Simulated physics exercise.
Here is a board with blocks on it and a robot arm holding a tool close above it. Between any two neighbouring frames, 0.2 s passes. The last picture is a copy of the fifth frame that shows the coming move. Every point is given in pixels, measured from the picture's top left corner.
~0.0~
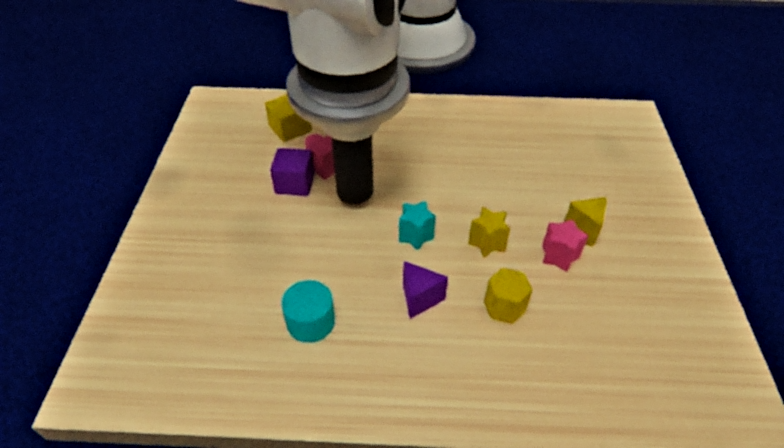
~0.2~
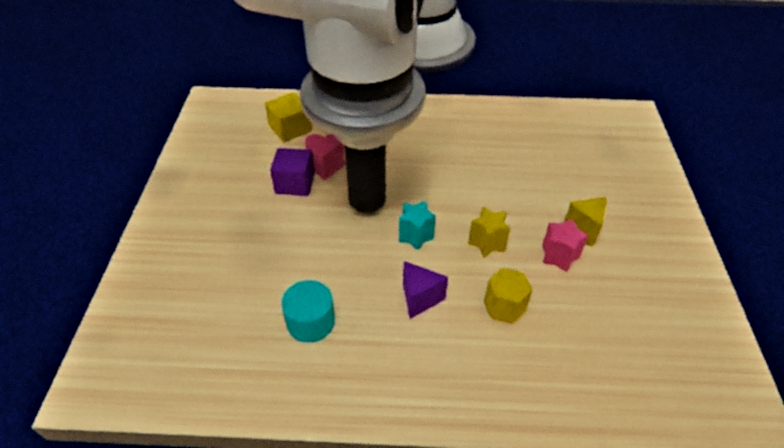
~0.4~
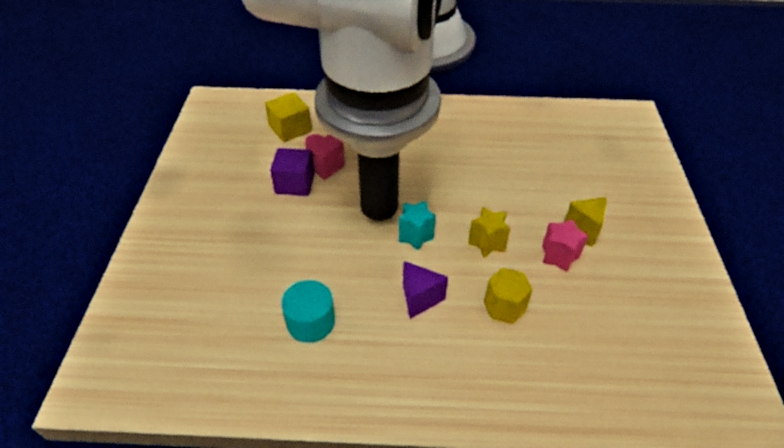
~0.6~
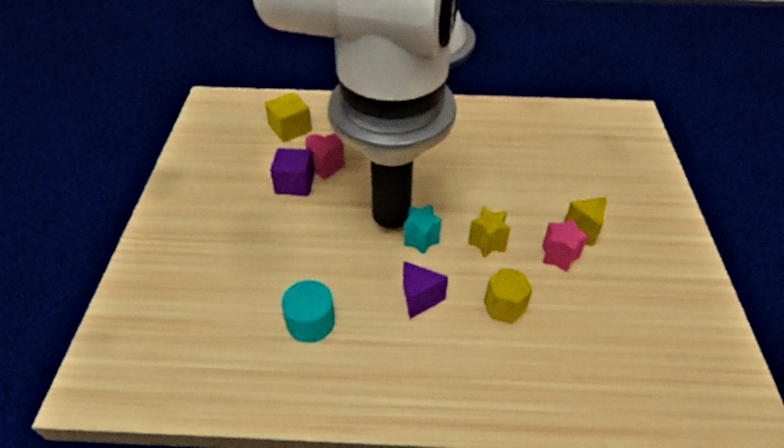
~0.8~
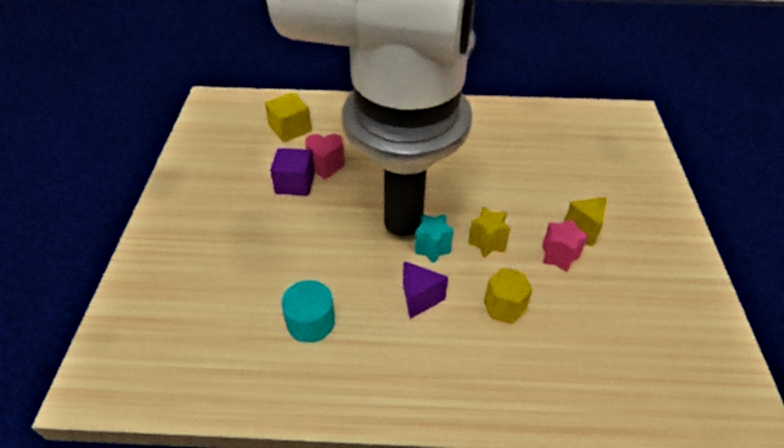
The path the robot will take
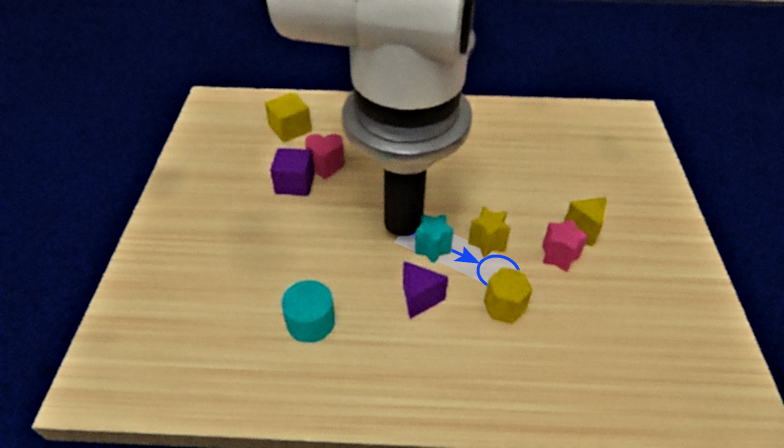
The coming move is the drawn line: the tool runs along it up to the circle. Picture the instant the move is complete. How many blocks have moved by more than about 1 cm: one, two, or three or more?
I'd put the number at three or more.
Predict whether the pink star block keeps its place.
Stays put.
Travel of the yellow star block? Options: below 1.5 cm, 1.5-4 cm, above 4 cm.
From 1.5 to 4 cm.
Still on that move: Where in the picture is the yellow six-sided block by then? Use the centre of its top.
Near (527, 306).
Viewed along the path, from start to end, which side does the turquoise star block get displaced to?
Gets pushed right.
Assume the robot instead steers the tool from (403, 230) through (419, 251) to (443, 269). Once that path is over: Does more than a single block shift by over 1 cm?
No, that is not what happens.
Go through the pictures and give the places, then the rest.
The first frame shows tool's lower end at (355, 192); turquoise star block at (417, 213); yellow star block at (492, 220); yellow six-sided block at (511, 284); pink star block at (567, 233).
The second frame shows tool at (367, 199); blocks still.
The third frame shows tool at (379, 207); blocks still.
The fourth frame shows tool at (392, 215); turquoise star block at (423, 217).
The fifth frame shows tool at (404, 222); turquoise star block at (435, 225); yellow star block at (492, 220); yellow six-sided block at (511, 284); pink star block at (567, 233).
Drawn move, from (403, 230) to (499, 272).
What follows on the original path. One third of the way, tool at (435, 235); turquoise star block at (456, 243), turned 45° clockwise.
Two thirds of the way, tool at (468, 250); turquoise star block at (482, 262), turned 60° clockwise; yellow star block at (505, 221), turned 25° anticlockwise.
At the end, tool at (500, 265); turquoise star block at (505, 279), turned 80° clockwise; yellow star block at (518, 223), turned 80° anticlockwise; yellow six-sided block at (527, 306); pink star block still.
